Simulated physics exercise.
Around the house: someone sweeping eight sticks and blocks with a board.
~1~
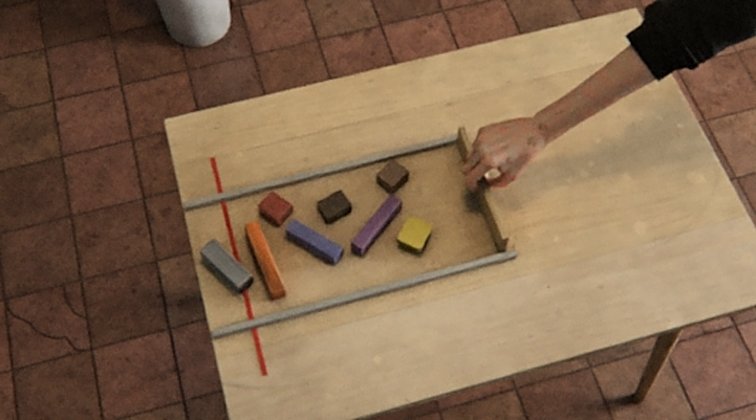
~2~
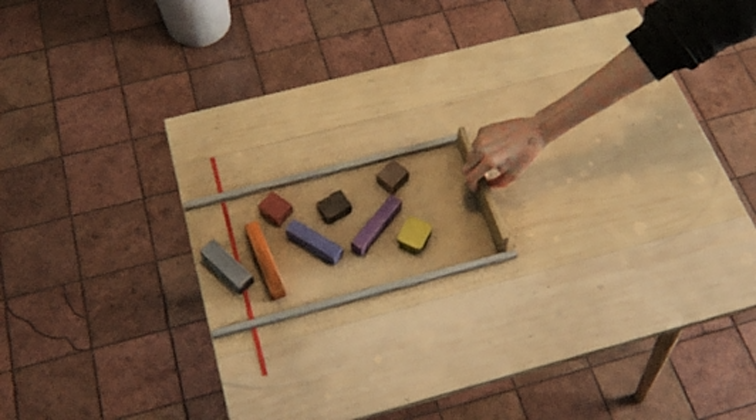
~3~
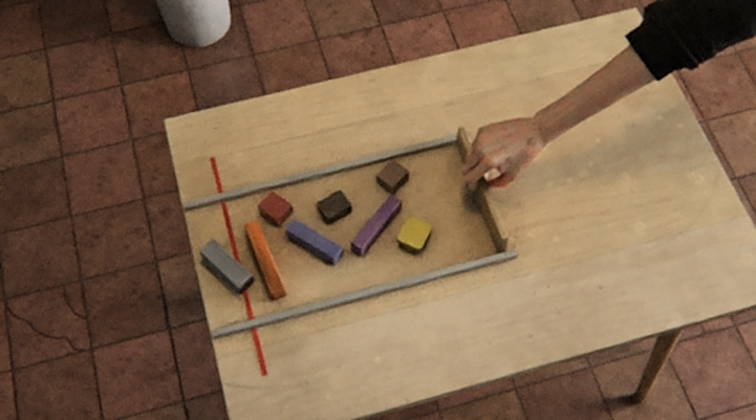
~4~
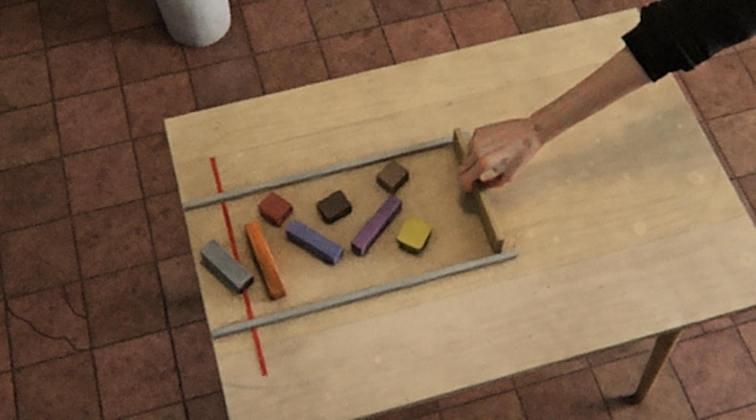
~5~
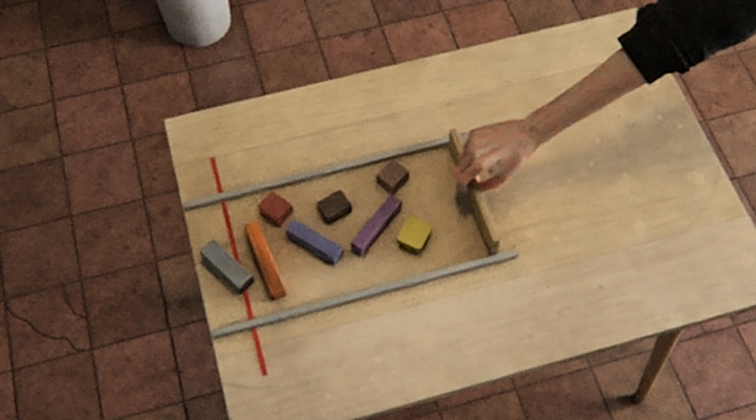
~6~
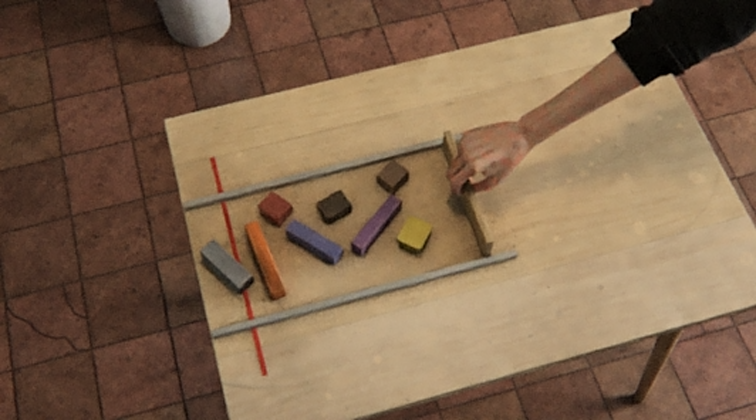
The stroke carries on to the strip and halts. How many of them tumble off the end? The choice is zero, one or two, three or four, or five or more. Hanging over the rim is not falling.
The number that fall off is three or four.
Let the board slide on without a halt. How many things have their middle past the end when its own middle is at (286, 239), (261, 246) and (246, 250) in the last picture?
In that order 0, 1 and 2.
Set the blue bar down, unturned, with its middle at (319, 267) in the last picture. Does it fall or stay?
From there it is kept.
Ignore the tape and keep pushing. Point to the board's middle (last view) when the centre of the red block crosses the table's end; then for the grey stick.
Near (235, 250) and (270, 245).
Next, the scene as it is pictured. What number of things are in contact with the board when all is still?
The number is 3.
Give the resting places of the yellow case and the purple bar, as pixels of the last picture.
About (234, 302), and the other about (217, 269).
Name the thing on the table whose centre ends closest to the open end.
The red block.
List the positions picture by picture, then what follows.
Grey stick (227, 266); orange stick (265, 260); red block (276, 209); board (482, 189); tape (237, 260), in the first frame.
Orange stick (265, 260); blue bar (314, 242), in the second frame.
Red block (276, 209); purple bar (377, 225), in the third frame.
Grey stick (227, 266); yellow case (415, 236), in the fourth frame.
Orange stick (265, 260); black block (335, 207), in the fifth frame.
Grey stick (227, 266); orange stick (265, 260); red block (276, 209); board (467, 193); tape (237, 260), in the sixth frame.
Soon after, none off yet; grey stick at rest near (227, 266); orange stick at rest near (265, 260); red block at rest near (276, 209).
In the end, the number that fall off is three or four; gone, blue bar, orange stick and grey stick.
